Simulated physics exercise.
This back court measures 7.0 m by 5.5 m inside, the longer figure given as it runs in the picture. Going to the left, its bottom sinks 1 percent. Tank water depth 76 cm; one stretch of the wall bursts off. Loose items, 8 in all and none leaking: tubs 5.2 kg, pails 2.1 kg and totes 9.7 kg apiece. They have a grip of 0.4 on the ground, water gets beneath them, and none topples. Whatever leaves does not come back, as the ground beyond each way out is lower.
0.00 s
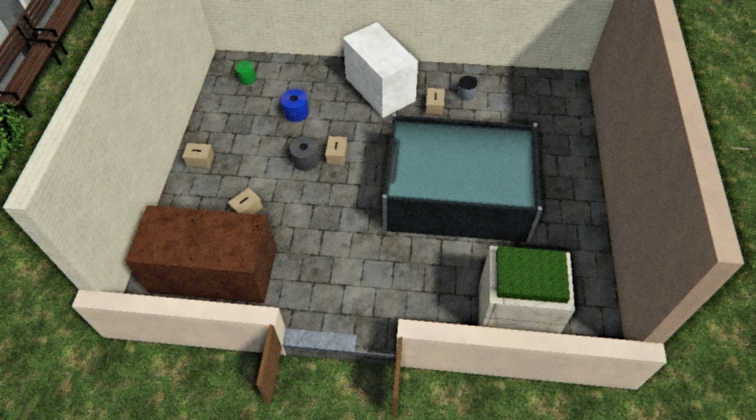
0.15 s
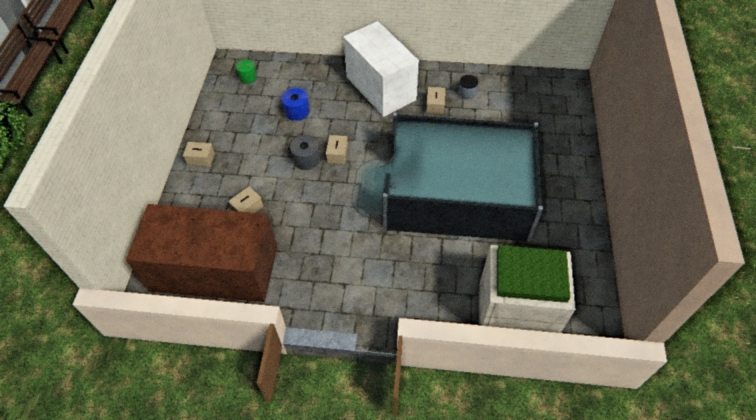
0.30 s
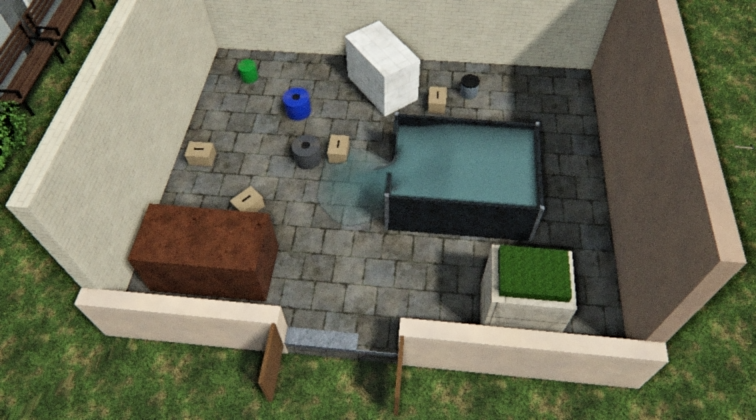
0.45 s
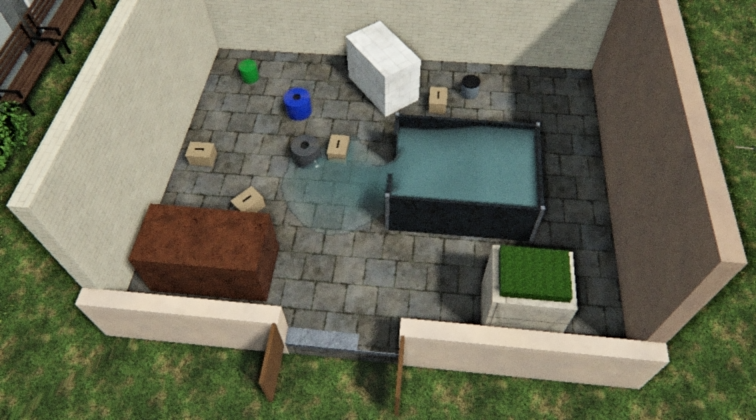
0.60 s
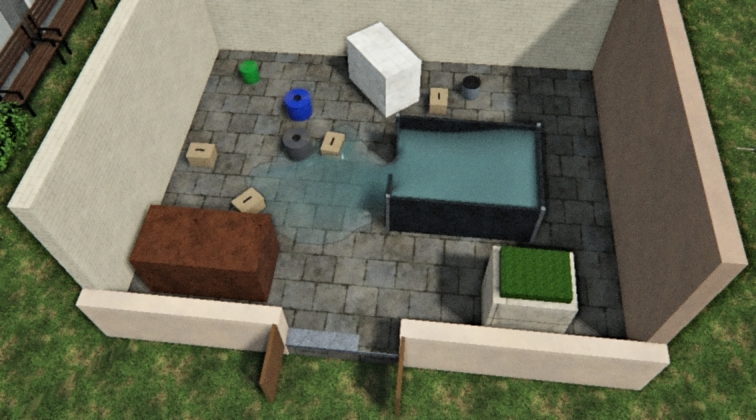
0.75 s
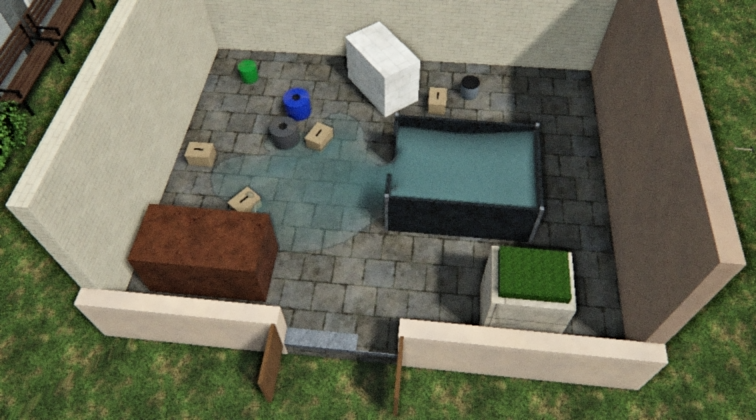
A large tank spills water leftward across the paving, shifting a dark pail and nearby boxes.
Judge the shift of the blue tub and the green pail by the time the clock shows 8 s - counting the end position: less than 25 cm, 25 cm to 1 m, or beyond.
Result - blue tub: Large displacement; green pail: Large displacement.
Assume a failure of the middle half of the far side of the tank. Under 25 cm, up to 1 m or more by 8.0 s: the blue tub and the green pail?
Well, the blue tub basically stays there and the green pail goes a long way.
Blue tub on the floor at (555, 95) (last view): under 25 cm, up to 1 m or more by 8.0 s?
By that time it keeps its spot.
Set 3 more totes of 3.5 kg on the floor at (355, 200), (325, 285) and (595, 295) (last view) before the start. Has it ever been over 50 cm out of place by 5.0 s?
Beyond it, beyond it, within it.
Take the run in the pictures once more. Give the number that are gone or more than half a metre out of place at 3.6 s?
I get 6.
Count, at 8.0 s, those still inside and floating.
At that point I count 4.
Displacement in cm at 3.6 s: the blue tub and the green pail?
About 60 and 80 cm by then.
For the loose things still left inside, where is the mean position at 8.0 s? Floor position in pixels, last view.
Around (384, 130).
After 1.6 s the blue tub is near (275, 67), 0.9 m from its start, aground; the green pail is near (247, 66), 0.0 m from its start, aground; 0 of 8 are out; 2 afloat.
After 3.6 s the blue tub is near (304, 69), 0.7 m from its start, afloat; the green pail is near (280, 42), 0.7 m from its start, afloat; 0 of 8 are out; 4 afloat.
After 5.6 s the blue tub is near (400, 125), 1.9 m from its start, afloat; the green pail is near (363, 43), 2.1 m from its start, afloat; 0 of 8 are out; 5 afloat.
After 8.0 s the blue tub is near (464, 112), 2.8 m from its start, afloat; the green pail is near (363, 46), 2.1 m from its start, afloat; 0 of 8 are out; 4 afloat.
